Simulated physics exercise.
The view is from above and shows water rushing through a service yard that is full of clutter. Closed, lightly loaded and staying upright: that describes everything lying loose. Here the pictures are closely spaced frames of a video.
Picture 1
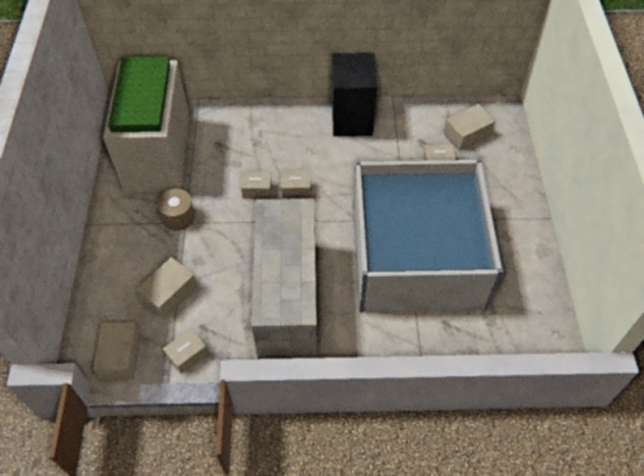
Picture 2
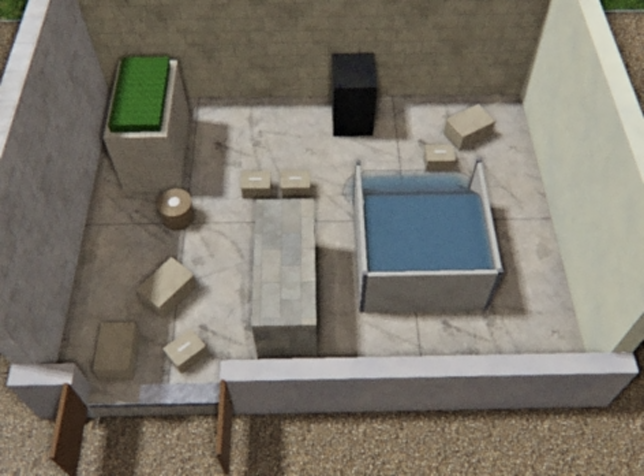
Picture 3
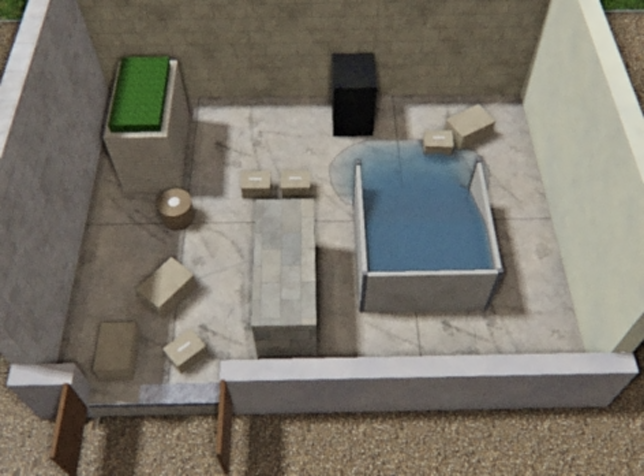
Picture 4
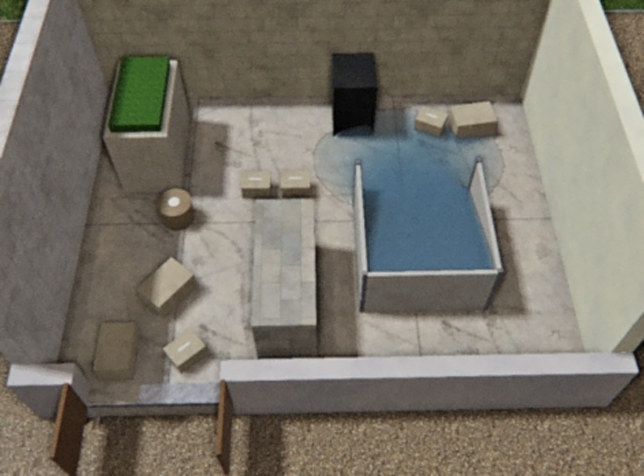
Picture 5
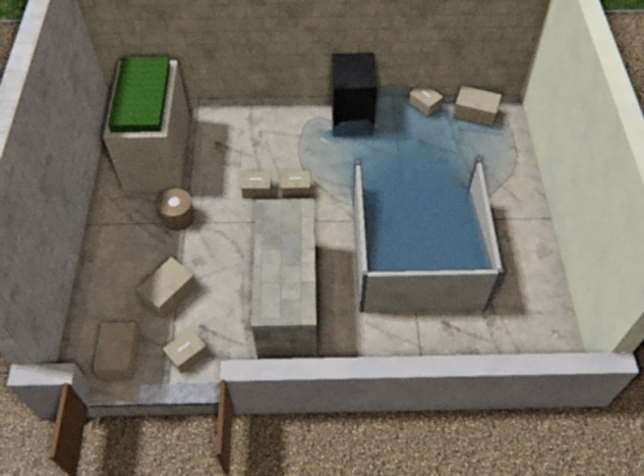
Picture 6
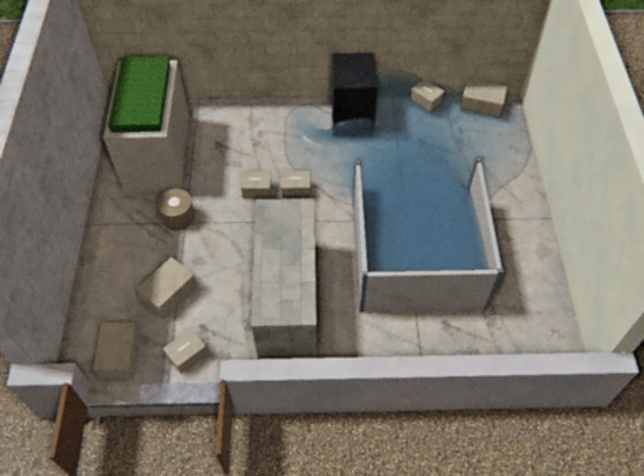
To begin with, a walled yard holds scattered boxes, a dark block and a square tank of blue water. The tank's back side opens and water spreads across the paving behind it, shifting two nearby boxes a short way toward the back wall while the other clutter stays put.
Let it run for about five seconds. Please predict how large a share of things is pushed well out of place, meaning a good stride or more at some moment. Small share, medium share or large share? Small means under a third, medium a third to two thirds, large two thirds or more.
A medium share.
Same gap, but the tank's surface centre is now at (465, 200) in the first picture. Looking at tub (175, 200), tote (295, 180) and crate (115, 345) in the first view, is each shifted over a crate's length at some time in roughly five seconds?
Taking them in order, went past that, went past that, fell short.
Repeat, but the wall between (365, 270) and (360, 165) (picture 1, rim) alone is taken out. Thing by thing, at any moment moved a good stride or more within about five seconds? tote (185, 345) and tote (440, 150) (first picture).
Result, first then second: At least that distance; a shorter distance.
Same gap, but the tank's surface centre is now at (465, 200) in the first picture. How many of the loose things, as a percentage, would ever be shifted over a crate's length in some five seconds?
About 60 %.
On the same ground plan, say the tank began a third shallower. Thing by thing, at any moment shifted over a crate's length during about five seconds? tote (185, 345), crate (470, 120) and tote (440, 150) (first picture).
Note, in sequence: Within that / past that mark / past that mark.
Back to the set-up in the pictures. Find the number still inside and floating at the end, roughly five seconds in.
It comes to 5.
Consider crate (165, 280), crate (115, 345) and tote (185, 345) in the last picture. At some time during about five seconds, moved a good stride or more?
Working through them in turn, I get never that far off, never that far off, then never that far off.
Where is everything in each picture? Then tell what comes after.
A tote at (440, 152), on the bottom; a crate at (471, 120) rests on the ground; 0 of 8 have shifted, in the first frame.
A tote at (440, 152), on the bottom; a crate at (471, 120), on the bottom; 0 of 8 have shifted, in the second frame.
A tote at (439, 138), on the bottom, close to its start; a crate at (471, 120) rests on the ground; 1 of 8 have shifted, in the third frame.
A tote at (432, 116) rests on the ground, a stride from its start; a crate at (474, 114), on the bottom, close to its start; 2 of 8 have shifted, in the fourth frame.
A tote at (426, 95) rests on the ground, a stride from its start; a crate at (479, 99), on the bottom, a stride from its start; 2 of 8 have shifted, in the fifth frame.
A tote at (428, 90) floats, a stride from its start; a crate at (485, 91), on the bottom, a stride from its start; 2 of 8 have shifted, in the sixth frame.
A moment on, 2 of 8 are well off their spots; 2 afloat.
Next, 2 of 8 are well off their spots; 2 afloat.
Later, 3 of 8 are well off their spots; 2 afloat.
In the end, 4 of 8 are well off their spots, and 5 have been at some point; 5 afloat.
